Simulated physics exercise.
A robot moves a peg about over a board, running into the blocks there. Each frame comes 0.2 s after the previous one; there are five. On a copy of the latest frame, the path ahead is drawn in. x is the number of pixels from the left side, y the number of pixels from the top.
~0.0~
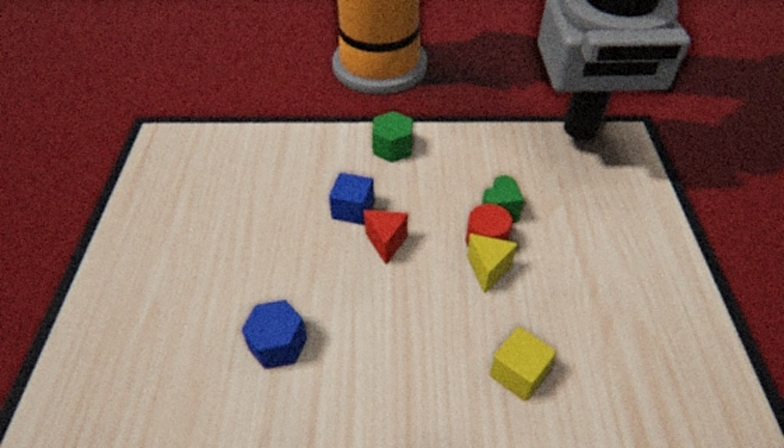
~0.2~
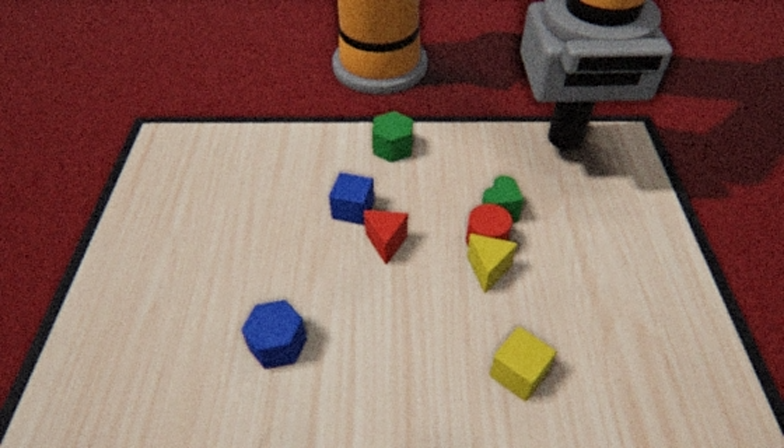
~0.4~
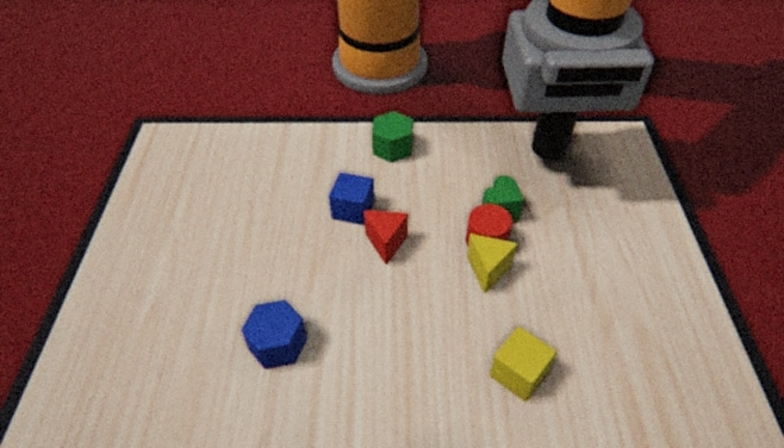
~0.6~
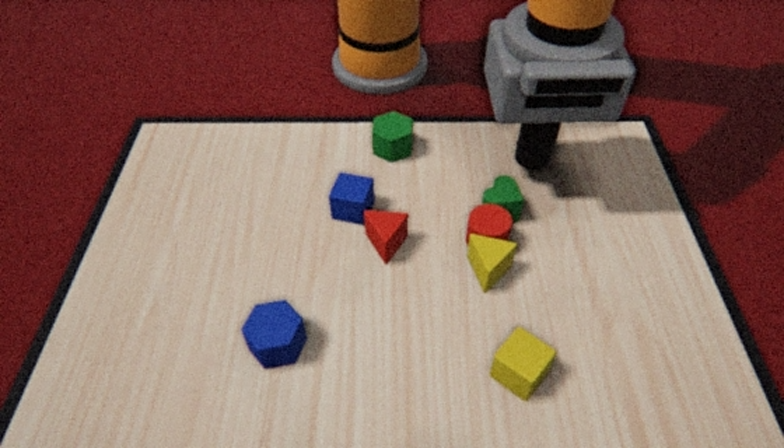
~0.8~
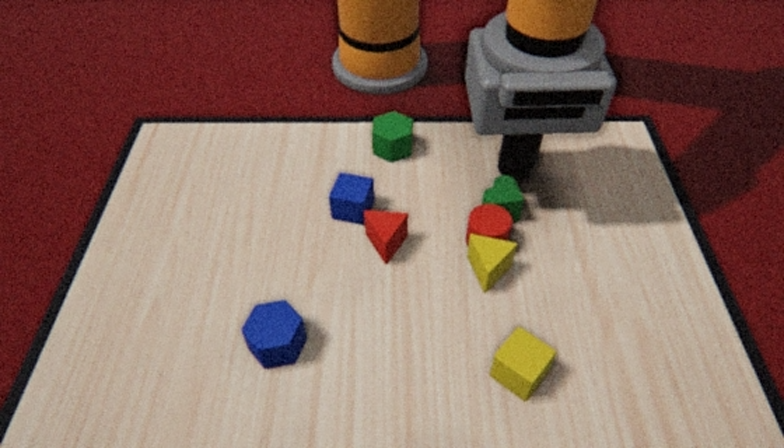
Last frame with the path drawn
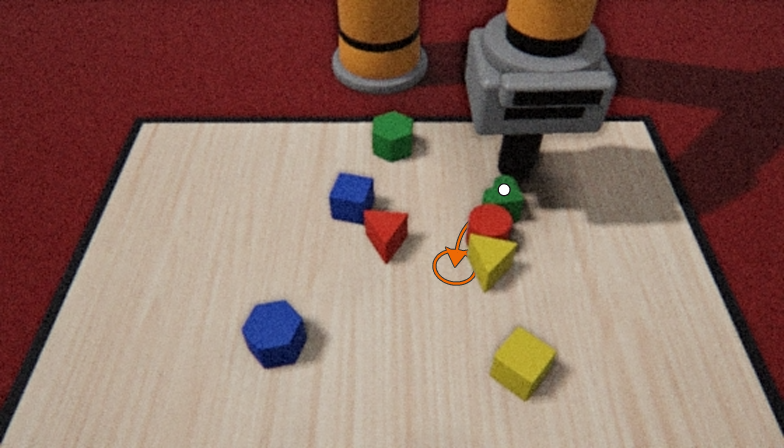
On a pale wooden board scattered with red, green, blue and yellow blocks, a robot's dark peg slid steadily down and left from the upper right, drawing close to the green heart-shaped block while every block stayed still.
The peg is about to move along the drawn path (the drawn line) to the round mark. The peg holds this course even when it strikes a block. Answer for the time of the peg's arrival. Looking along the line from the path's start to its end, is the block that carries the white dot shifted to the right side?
Short answer: Yes.
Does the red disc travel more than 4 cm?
I believe so.
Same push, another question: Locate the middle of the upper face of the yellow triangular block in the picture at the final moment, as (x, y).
About (496, 278).
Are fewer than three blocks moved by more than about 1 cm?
No, it doesn't check out.
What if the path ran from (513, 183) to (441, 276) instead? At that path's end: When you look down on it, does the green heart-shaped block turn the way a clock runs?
I'd say yes.
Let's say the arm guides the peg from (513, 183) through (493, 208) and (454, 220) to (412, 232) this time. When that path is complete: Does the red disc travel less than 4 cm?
No
Drawn move, from (513, 183) over (488, 206) and (463, 232) to (455, 267); the dot is on the green heart-shaped block.
What follows on the original path. One third of the way, peg (490, 192); red disc (472, 241); yellow triangular block (495, 268), turned 30° anticlockwise; green heart-shaped block (476, 211).
Two thirds of the way, peg (464, 219); red disc (452, 273); yellow triangular block (496, 277), turned 70° anticlockwise; green heart-shaped block (442, 238), turned 25° clockwise.
At the end, peg (457, 254); red triangular block still; red disc (443, 291); yellow triangular block (496, 278), turned 75° anticlockwise; green heart-shaped block (419, 262), turned 70° clockwise.
